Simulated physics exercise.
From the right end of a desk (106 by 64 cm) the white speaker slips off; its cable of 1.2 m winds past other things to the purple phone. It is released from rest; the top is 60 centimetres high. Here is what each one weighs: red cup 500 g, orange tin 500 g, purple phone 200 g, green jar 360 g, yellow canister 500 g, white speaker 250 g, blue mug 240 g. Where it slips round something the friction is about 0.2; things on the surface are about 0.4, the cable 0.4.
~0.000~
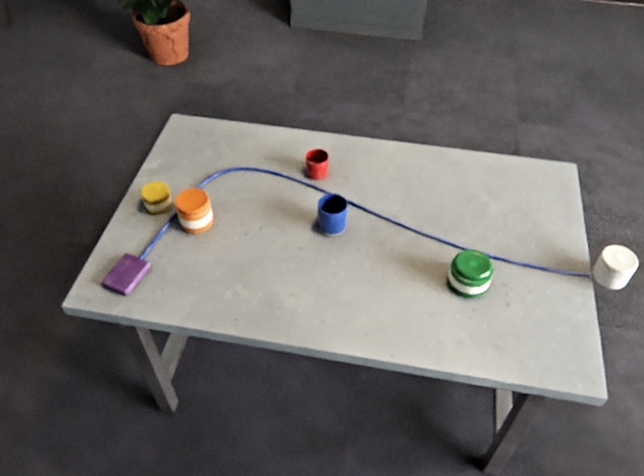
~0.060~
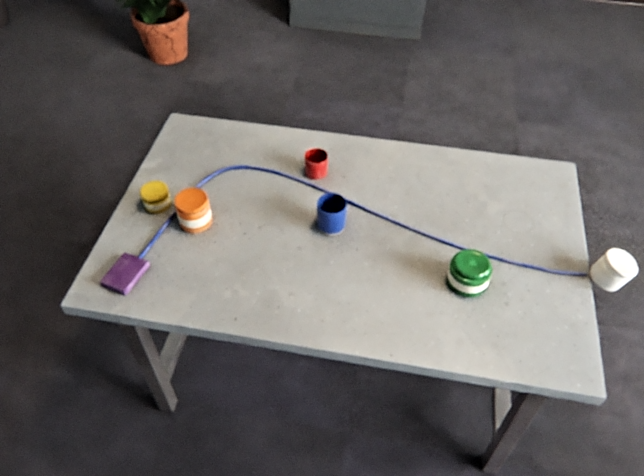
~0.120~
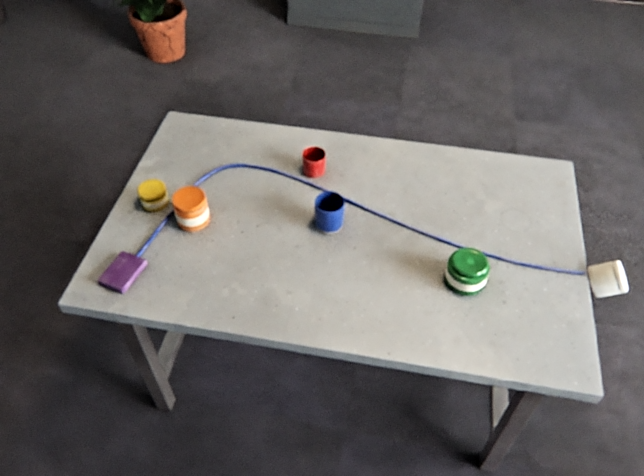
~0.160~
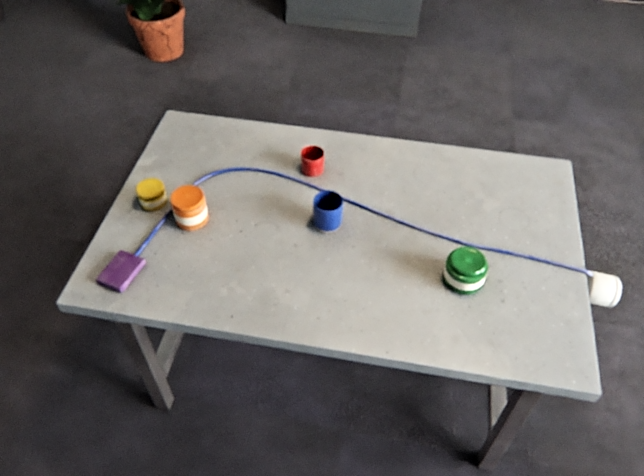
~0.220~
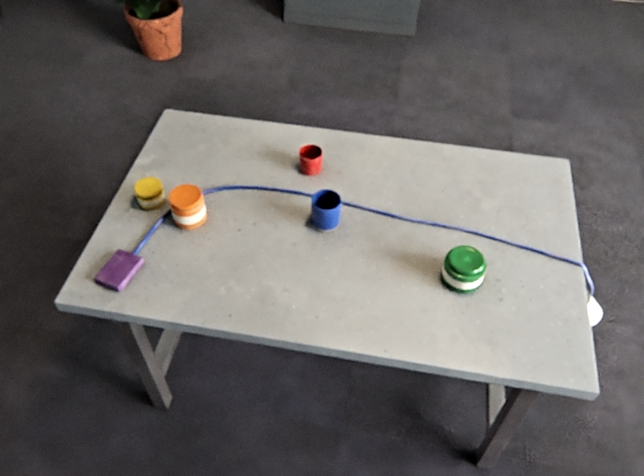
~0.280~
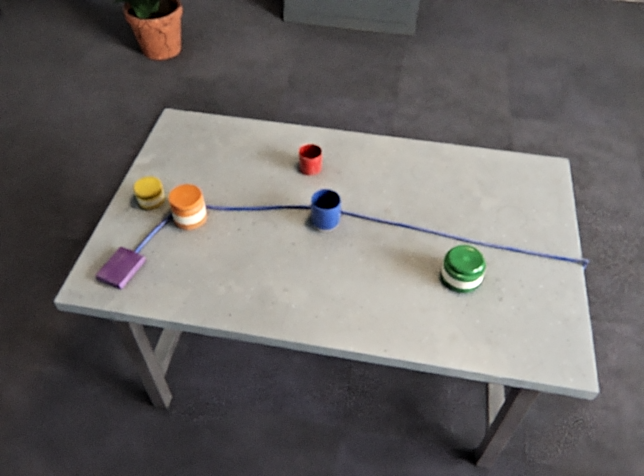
The clip opens on a gray table with colored cups and jars, a purple block, and a blue cable curving to a white cylinder at the right edge. The cylinder tips and drops out of sight beyond the edge, pulling the cable rightward and straighter across the tabletop.
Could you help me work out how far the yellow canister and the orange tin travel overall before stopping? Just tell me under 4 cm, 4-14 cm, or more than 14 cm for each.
The yellow canister goes under 4 cm, the orange tin goes under 4 cm.
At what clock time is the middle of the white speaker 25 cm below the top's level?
It gets there at roughly 0.70 s.
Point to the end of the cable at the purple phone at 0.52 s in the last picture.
In the last view it is close to (154, 237).
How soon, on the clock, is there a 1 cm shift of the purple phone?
The purple phone gets there at 0.30 seconds.
By 0.5 s, the cable's tail end at (154, 237); orange tin 1 cm off its start, white speaker over the edge, purple phone 6 cm off its start.
By 0.7 s, the cable's tail end at (156, 234); orange tin 1 cm off its start, purple phone 7 cm off its start, white speaker over the edge.
By 1.0 s, the cable's tail end at (159, 232); orange tin 1 cm off its start at (187, 197), purple phone 8 cm off its start at (143, 242), white speaker over the edge.
By 1.2 s, the cable's tail end at (166, 224); orange tin 1 cm off its start, purple phone 10 cm off its start, white speaker over the edge.
By 2.4 s, the cable's tail end at (167, 224); orange tin 1 cm off its start at (187, 198), yellow canister 0 cm off its start at (147, 185), purple phone 11 cm off its start at (152, 234), white speaker over the edge.
